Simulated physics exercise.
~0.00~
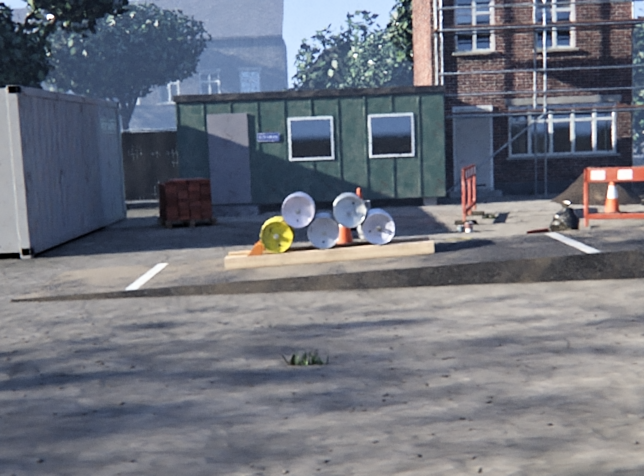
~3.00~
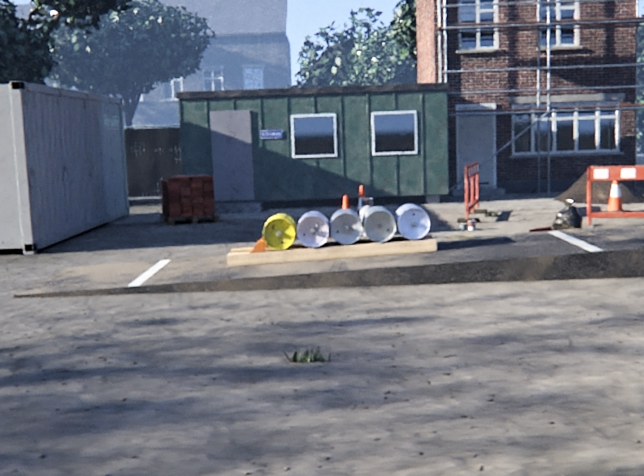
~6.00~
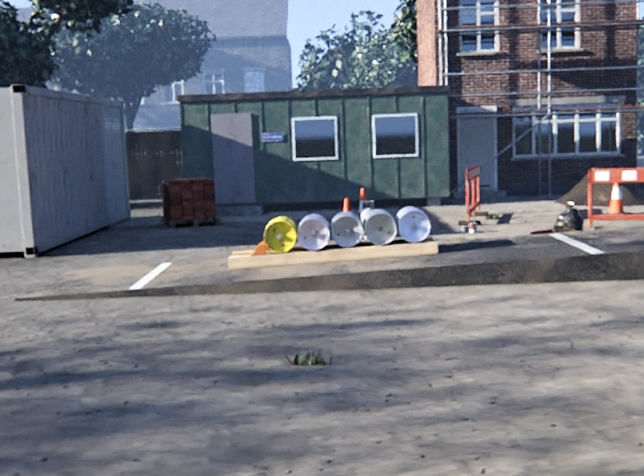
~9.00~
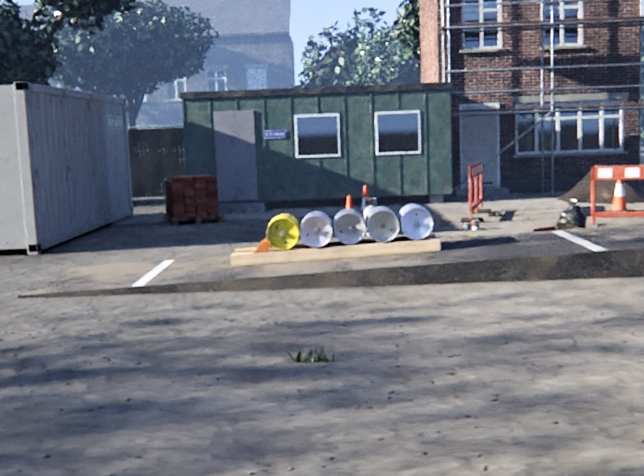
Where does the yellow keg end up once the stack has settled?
It ends up still on the timbers, at the left end of the row of kegs.
